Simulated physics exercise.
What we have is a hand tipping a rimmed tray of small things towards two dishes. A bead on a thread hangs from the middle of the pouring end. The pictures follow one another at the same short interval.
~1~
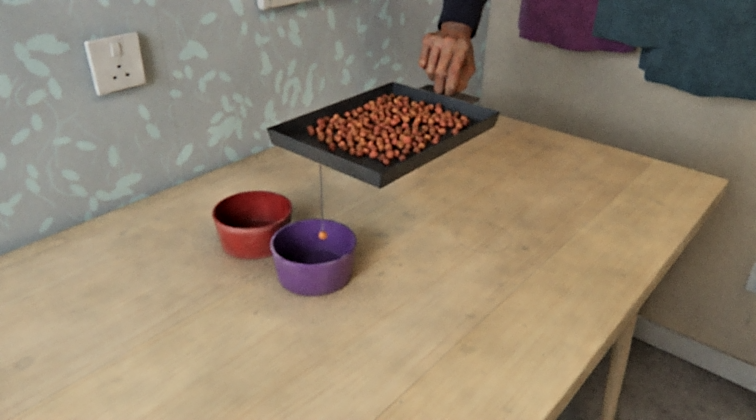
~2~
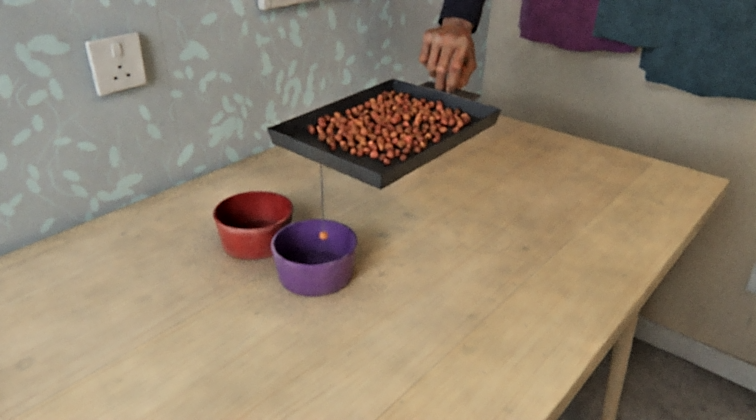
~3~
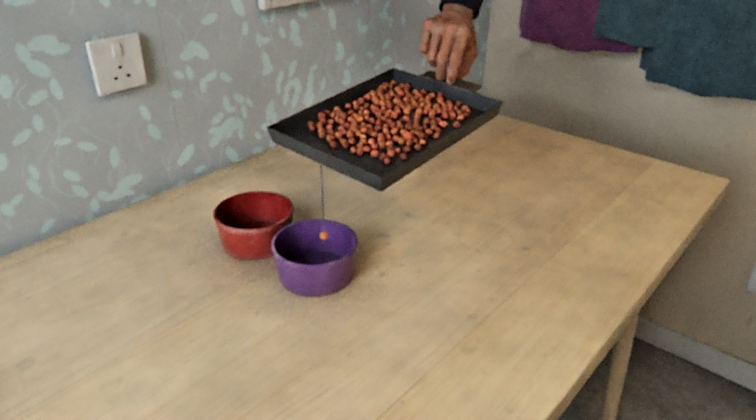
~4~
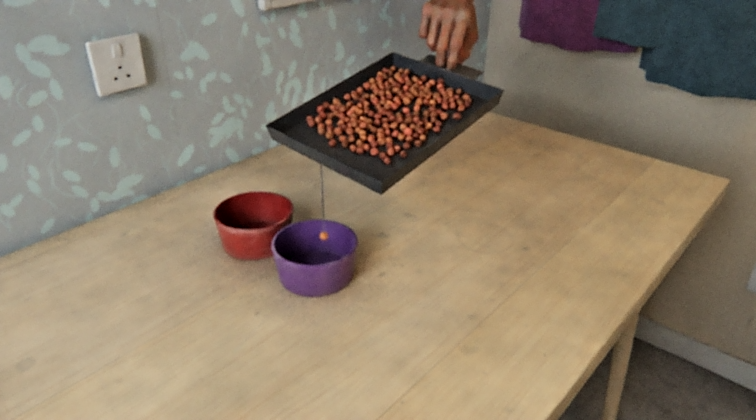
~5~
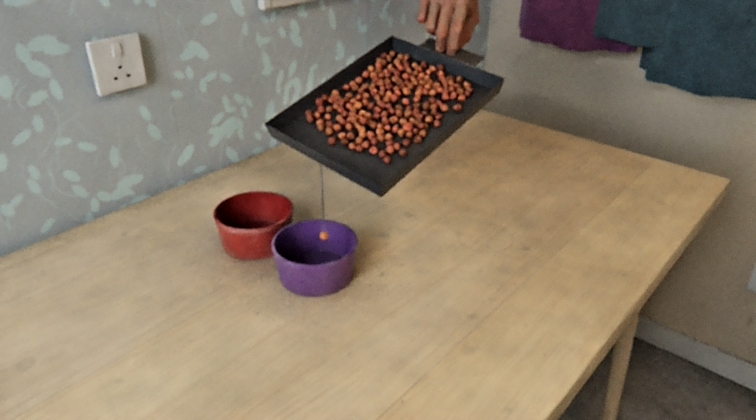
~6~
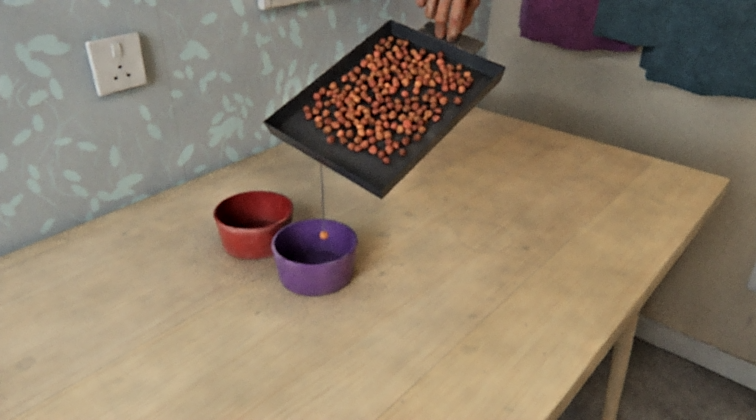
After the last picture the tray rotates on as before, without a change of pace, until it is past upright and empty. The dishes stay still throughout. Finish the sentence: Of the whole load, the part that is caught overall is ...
... less than half of it.
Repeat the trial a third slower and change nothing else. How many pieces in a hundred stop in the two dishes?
About 0 per cent.
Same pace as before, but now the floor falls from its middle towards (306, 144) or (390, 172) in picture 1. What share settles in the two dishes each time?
So it's 70 percent with the first slope and 0 percent with the other.
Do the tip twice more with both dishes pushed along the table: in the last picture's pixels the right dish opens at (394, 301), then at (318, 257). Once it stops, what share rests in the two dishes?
First placement: Some 70 %; second placement: Some 30 %.
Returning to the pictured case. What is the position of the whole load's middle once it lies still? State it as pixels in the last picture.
Near pixel (349, 320).
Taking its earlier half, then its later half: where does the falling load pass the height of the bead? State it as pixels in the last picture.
The opening half passes (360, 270), the closing half (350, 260).
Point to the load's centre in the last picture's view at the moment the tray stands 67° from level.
(364, 159).
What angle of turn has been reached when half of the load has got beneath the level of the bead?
Near 115 degrees.
Shortly afterwards, tray tipped steeply; all but a few on the tray; only a few outside both; a little in the air.
Next, tray tipped past a quarter turn; near two thirds on the tray; near a third outside both; a little in the air.
Some moments later, tray tipped past a quarter turn; only a few in the right dish; all but a few outside both.
In the end, tray tipped past a quarter turn; only a few in the right dish; none at all in the left dish; all but a few outside both.
